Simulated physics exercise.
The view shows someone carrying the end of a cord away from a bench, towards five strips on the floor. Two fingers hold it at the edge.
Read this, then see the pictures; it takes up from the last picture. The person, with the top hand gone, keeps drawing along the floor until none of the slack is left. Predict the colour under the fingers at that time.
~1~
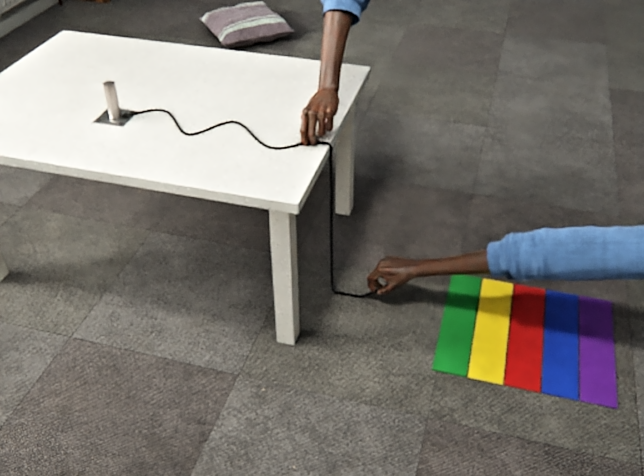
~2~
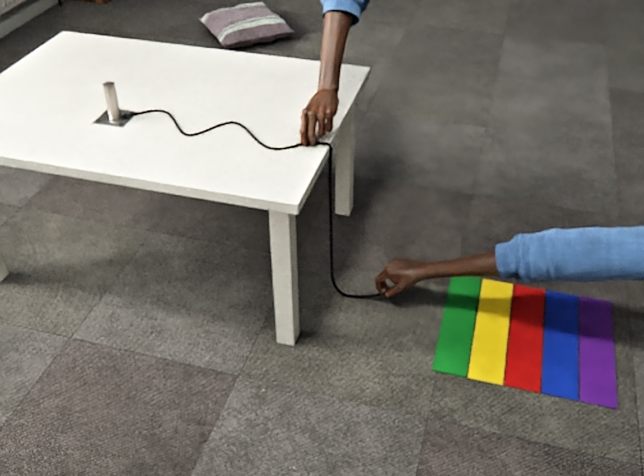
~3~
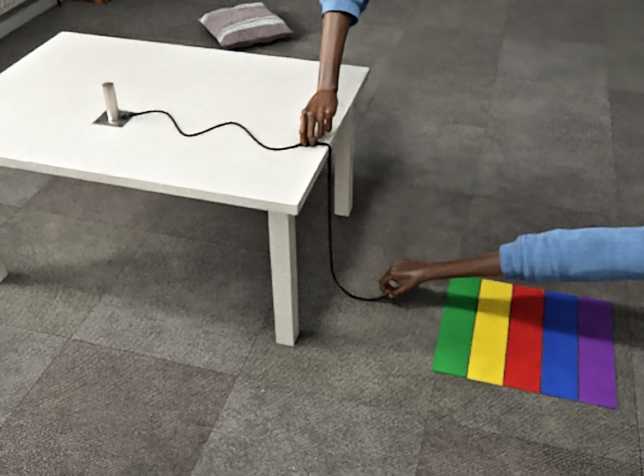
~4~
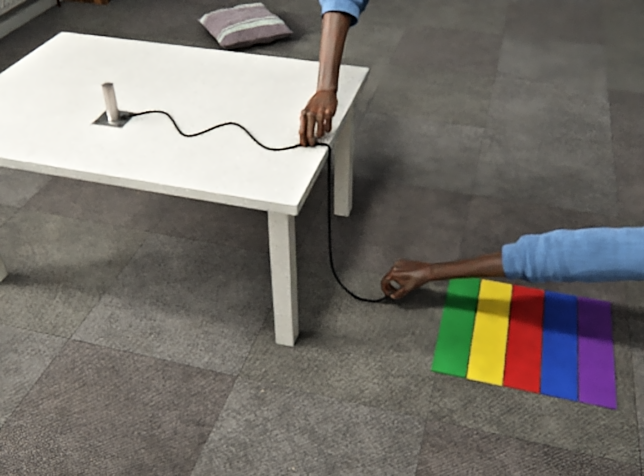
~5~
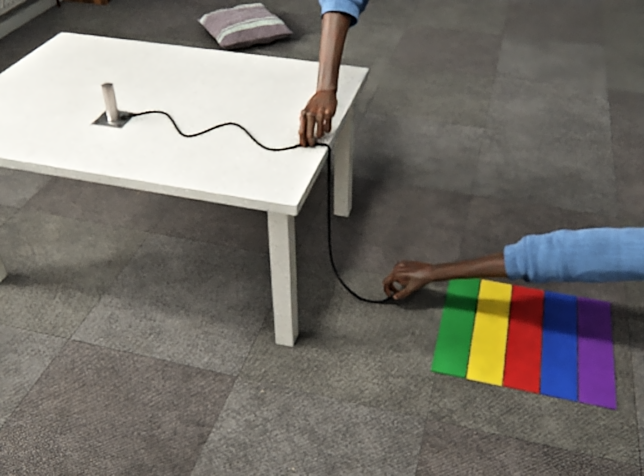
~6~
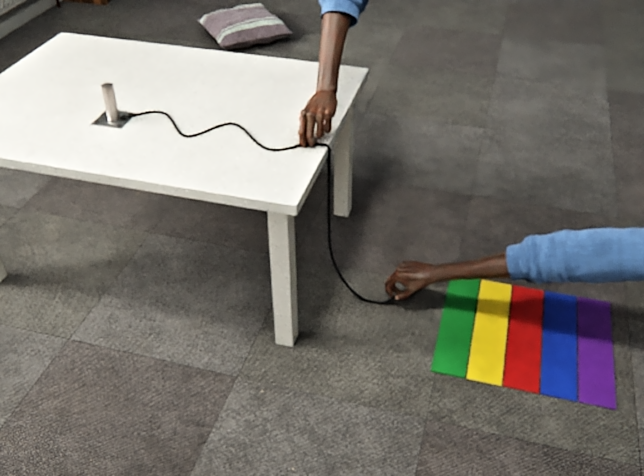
The blue one.
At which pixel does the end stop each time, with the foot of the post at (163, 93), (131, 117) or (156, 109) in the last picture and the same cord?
Try by try, around (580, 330), (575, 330) and (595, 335).
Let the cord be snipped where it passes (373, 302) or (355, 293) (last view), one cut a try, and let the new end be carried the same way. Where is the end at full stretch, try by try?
Taking them in turn, near (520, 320) and near (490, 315).
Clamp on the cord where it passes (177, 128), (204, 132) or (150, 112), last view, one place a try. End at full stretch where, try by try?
It comes to rest around (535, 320), (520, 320) and (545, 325) respectively.
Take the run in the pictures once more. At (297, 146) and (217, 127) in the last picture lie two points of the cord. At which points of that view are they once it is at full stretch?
The first finishes about (351, 169) and the second about (249, 136).
Early on, end near (490, 313); over yellow.
Midway, end near (533, 321); over red.
At the end of the slack, end near (559, 326); over blue. Over blue.
